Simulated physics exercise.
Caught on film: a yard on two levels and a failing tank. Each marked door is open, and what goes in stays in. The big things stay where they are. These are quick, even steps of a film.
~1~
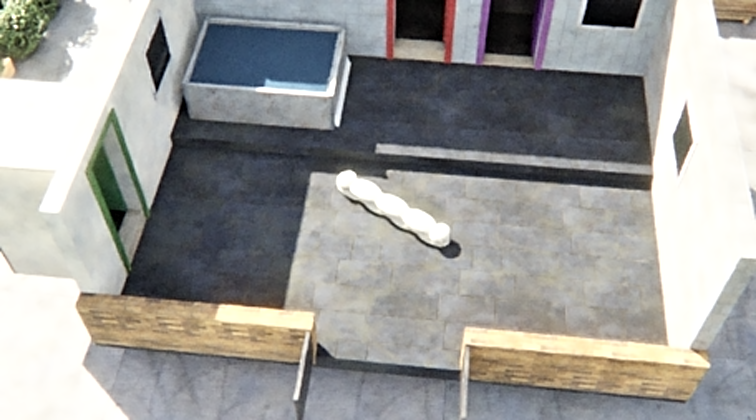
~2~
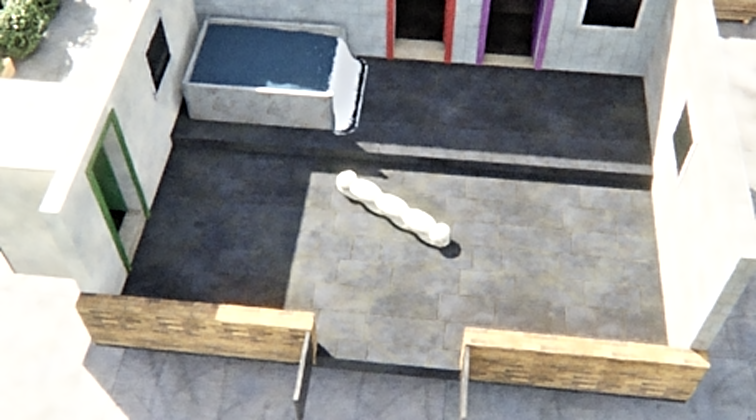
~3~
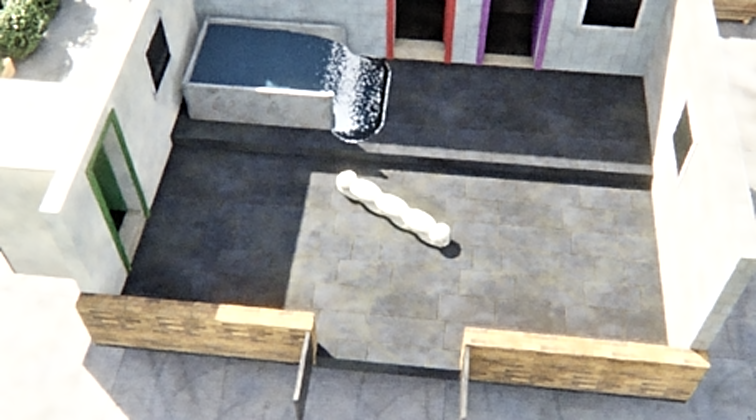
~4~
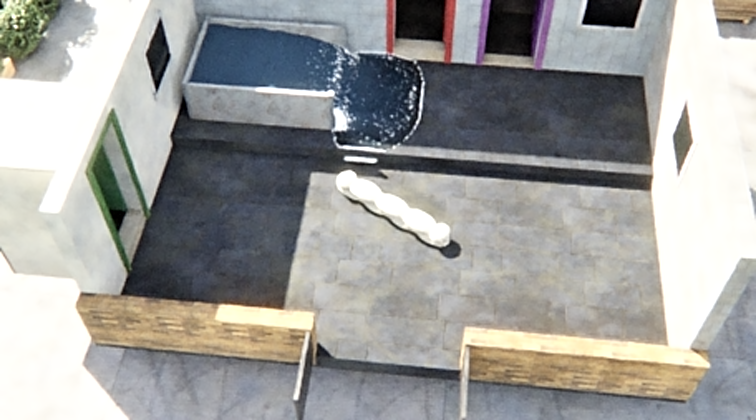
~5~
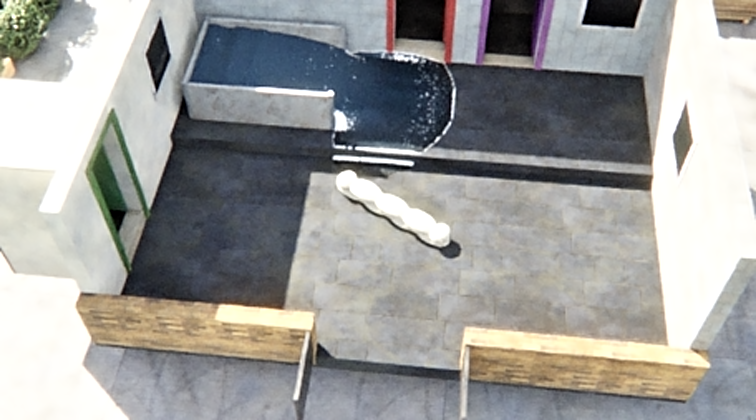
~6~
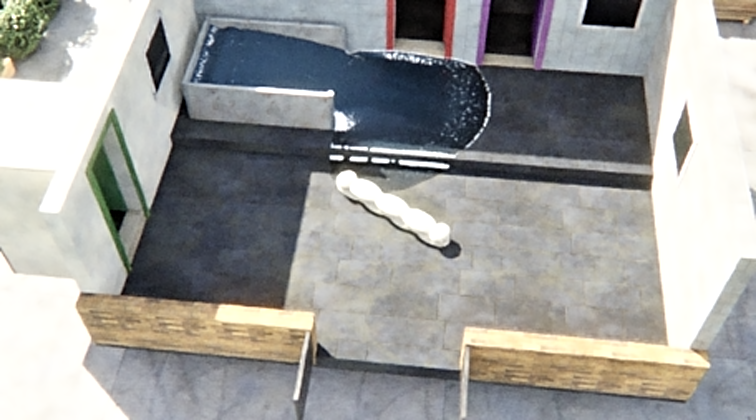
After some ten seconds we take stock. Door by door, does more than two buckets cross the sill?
In the end: The purple door takes more than that; the red door stays under that; the green door stays under that.
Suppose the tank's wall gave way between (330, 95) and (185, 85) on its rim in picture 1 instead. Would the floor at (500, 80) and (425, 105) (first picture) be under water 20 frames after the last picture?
As listed: No water, dry.
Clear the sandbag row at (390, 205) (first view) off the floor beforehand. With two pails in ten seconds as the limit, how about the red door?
My reading: Red door keeps below it.
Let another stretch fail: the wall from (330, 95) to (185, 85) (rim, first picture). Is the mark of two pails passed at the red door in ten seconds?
One by one: Red keeps below it.
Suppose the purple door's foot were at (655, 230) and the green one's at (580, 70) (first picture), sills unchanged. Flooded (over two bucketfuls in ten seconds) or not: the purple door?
Purple door goes over.
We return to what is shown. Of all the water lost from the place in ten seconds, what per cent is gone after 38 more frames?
Close to 25 %.
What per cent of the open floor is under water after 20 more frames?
Roughly 55 per cent.
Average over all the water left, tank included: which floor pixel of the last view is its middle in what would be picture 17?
Around (414, 106).
A moment on, water covers 35 % of the floor; the purple door wet at the sill, nothing in, the red door wet at the sill, nothing in, the green door not reached.
Next, water covers 45 % of the floor; the purple door under two buckets in, the red door wet at the sill, nothing in, the green door not reached.
Then, water covers 55 % of the floor; the purple door over two buckets in, the red door wet at the sill, nothing in, the green door not reached.
Later, water covers 70 % of the floor; the purple door over two buckets in, the red door wet at the sill, nothing in, the green door not reached.
In the end, water covers 95 % of the floor; the purple door over two buckets in, the red door wet at the sill, nothing in, the green door wet at the sill, nothing in.
